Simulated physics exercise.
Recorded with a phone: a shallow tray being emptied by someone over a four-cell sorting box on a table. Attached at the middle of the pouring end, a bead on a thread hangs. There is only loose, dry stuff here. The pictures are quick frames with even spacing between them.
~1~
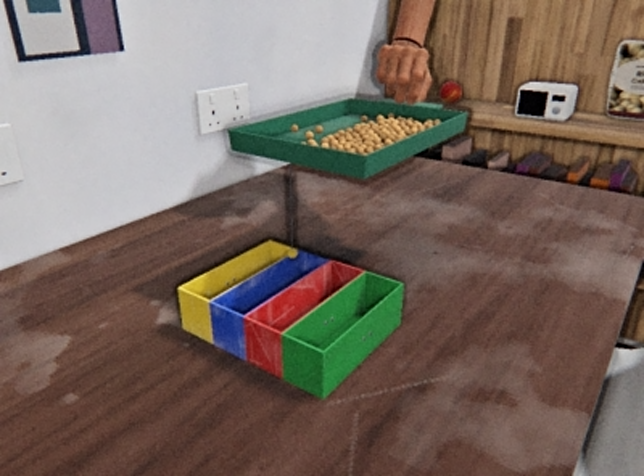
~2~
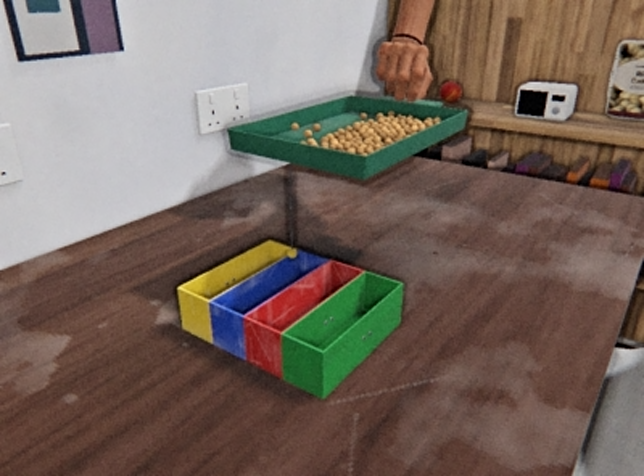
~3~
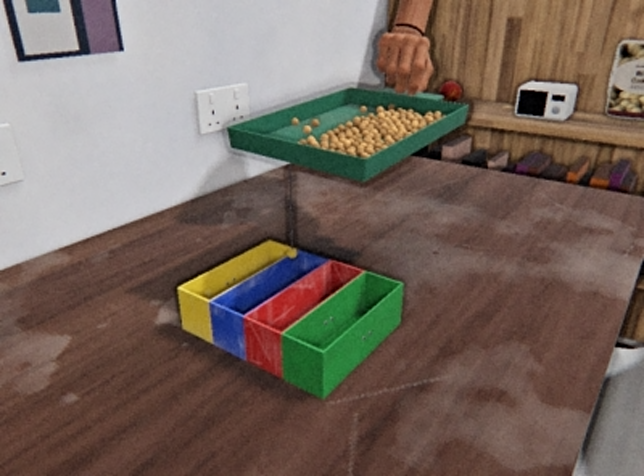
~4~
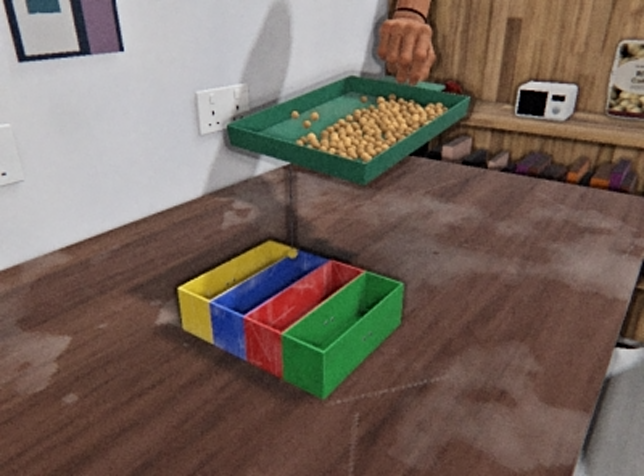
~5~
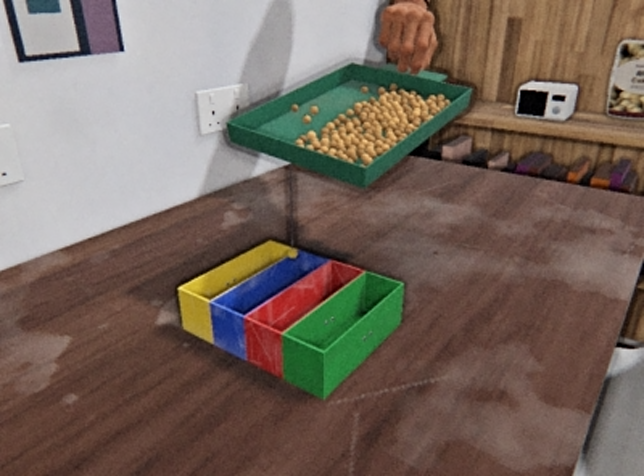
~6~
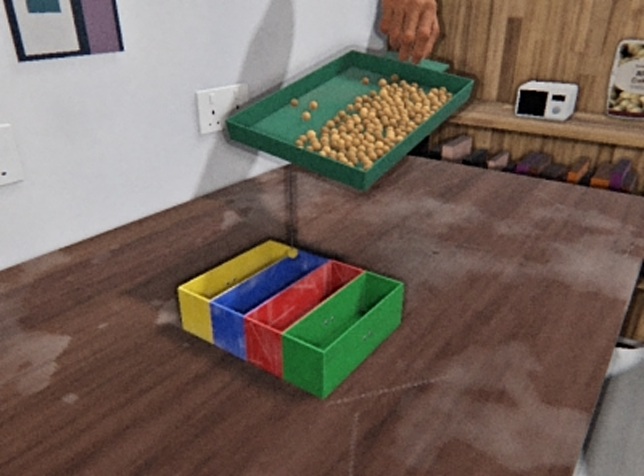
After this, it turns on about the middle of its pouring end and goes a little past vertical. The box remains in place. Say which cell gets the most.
Green.
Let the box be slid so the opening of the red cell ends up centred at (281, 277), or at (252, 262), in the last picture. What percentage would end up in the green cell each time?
Around 20 and around 0 per cent, in that order.
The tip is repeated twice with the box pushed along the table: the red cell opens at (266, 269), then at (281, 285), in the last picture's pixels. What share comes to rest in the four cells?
You'd see around 0 per cent and then around 40 per cent.
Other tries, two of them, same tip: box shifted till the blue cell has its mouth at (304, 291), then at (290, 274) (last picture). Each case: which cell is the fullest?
You'd see the red cell win the first time and that green cell win the second.
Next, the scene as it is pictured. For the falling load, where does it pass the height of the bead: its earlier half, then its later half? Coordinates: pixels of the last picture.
Around (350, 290), followed by around (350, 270).
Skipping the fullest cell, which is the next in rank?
Second place goes to red.
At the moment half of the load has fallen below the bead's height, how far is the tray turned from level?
The tilt is near 95° by then.
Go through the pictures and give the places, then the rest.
The first picture shows corners of the pouring end near (230, 130) and (365, 155), level; middle of the load near (383, 139), round wooden beads; bead on its thread near (292, 254); yellow cell near (196, 311); blue cell near (228, 326); red cell near (264, 343); green cell near (303, 362).
The second picture shows corners of the pouring end near (230, 129) and (365, 156), level; middle of the load near (383, 138).
The third picture shows corners of the pouring end near (230, 127) and (365, 158), tipped barely, lowest at the right corner; middle of the load near (383, 134).
The fourth picture shows corners of the pouring end near (229, 125) and (365, 162), tipped a little, lowest at the right corner; middle of the load near (383, 130).
The fifth picture shows corners of the pouring end near (229, 122) and (365, 167), tipped a little, lowest at the right corner; middle of the load near (375, 125).
The sixth picture shows corners of the pouring end near (228, 120) and (365, 171), tipped clearly, lowest at the right corner; middle of the load near (375, 123), the bulk on the move; yellow cell near (196, 311); blue cell near (228, 326); red cell near (264, 343); green cell near (303, 361).
Shortly afterwards, tray tipped steeply; the whole lot on the tray.
Next, tray tipped right over; near a quarter on the tray; near half in the green cell; a little in the red cell; near a quarter falling or outside the box.
Some moments later, tray tipped past a quarter turn; the bulk in the green cell; a little in the red cell; only a few in the blue cell; a little falling or outside the box.
In the end, tray tipped past a quarter turn; the bulk in the green cell; a little in the red cell; only a few in the blue cell; none at all in the yellow cell; a little outside the box.
